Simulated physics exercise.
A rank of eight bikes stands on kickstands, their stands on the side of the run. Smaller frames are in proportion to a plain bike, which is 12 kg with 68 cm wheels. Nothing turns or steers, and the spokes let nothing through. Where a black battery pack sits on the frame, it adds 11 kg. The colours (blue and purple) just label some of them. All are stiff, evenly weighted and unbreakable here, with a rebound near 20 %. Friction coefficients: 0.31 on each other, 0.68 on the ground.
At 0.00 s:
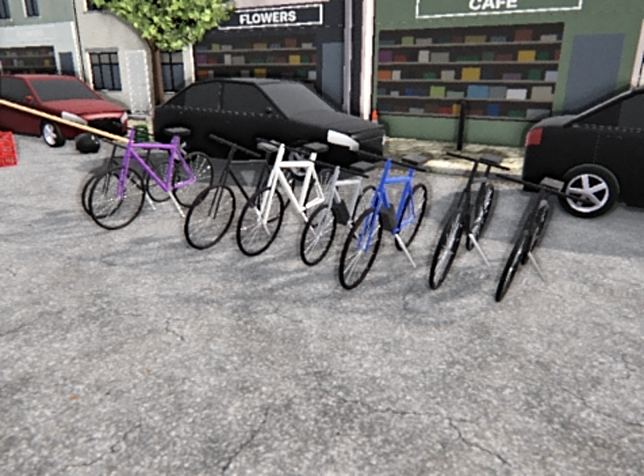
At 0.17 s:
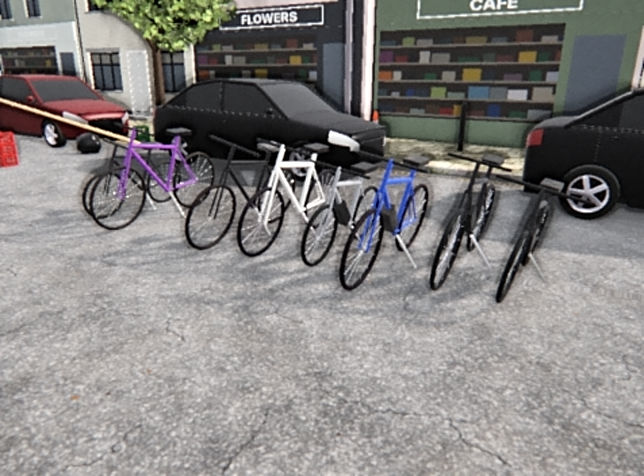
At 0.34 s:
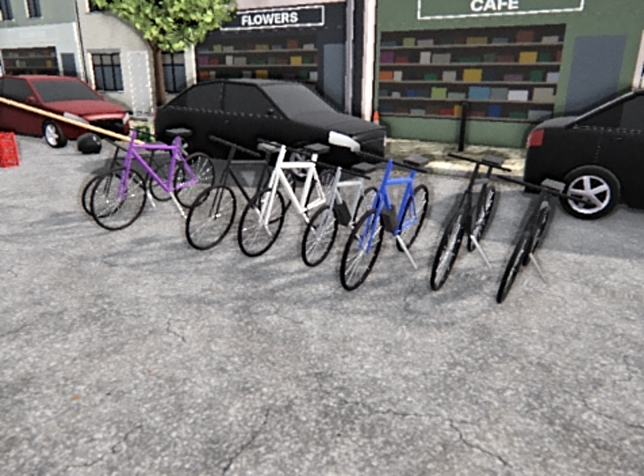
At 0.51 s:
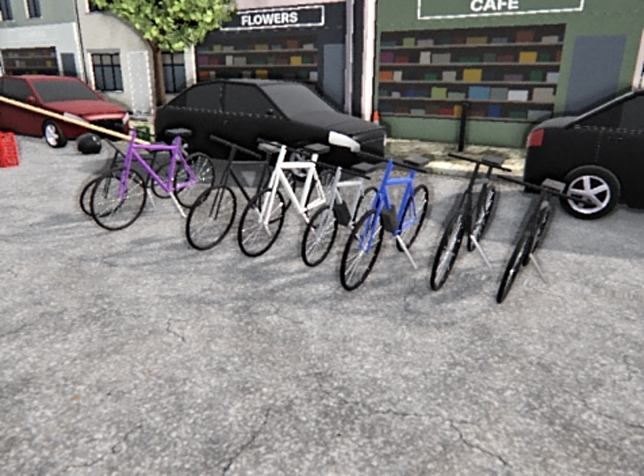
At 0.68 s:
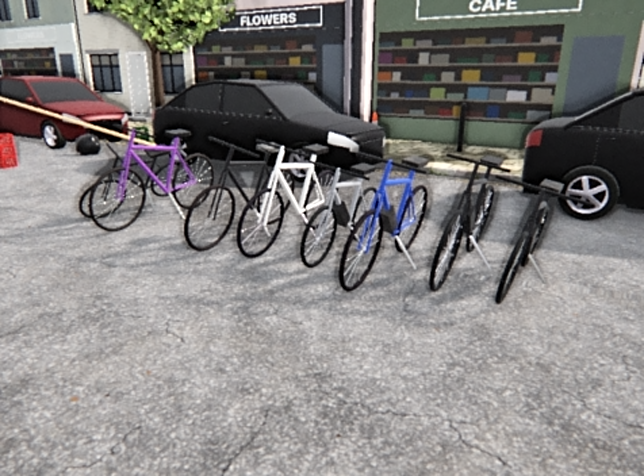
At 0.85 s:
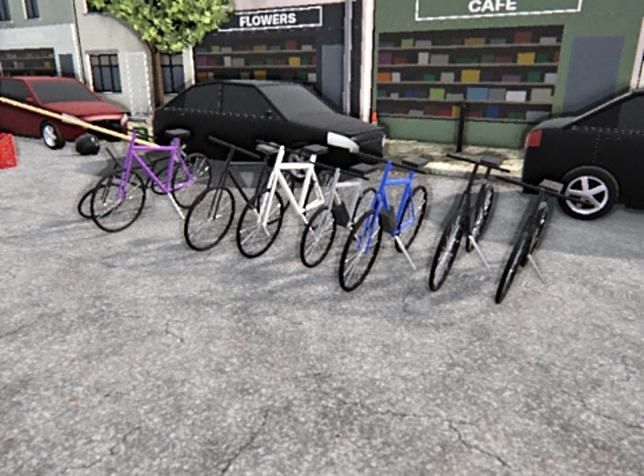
A row of parked bikes, one purple and one blue, stood on gray pavement before parked cars and shops, barely changing while a long pole nudged in from the left against the nearest bike.
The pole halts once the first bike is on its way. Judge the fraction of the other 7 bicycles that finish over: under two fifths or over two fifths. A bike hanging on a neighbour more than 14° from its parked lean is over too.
I would say less than two fifths of them end over.
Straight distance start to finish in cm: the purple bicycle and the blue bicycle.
For purple it's 70 cm, and for blue it's 0 cm.
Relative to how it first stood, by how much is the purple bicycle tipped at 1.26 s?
It's at some 15 degrees.
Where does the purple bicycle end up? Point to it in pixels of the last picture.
About (189, 204).
After 1.26 s, 1 of the 7 other bicycles over; purple bicycle leaning 16°.
After 1.58 s, 1 of the 7 other bicycles over; purple bicycle leaning 48°.
After 2.10 s, 1 of the 7 other bicycles over; purple bicycle lying flat.
At rest (3.0 s), 1 of the 7 other bicycles over; purple bicycle leaning 73°; blue bicycle unmoved. That is 14 per cent. Six left standing. As the last picture would show them, middles, purple bicycle near (189, 204), blue bicycle near (394, 212).
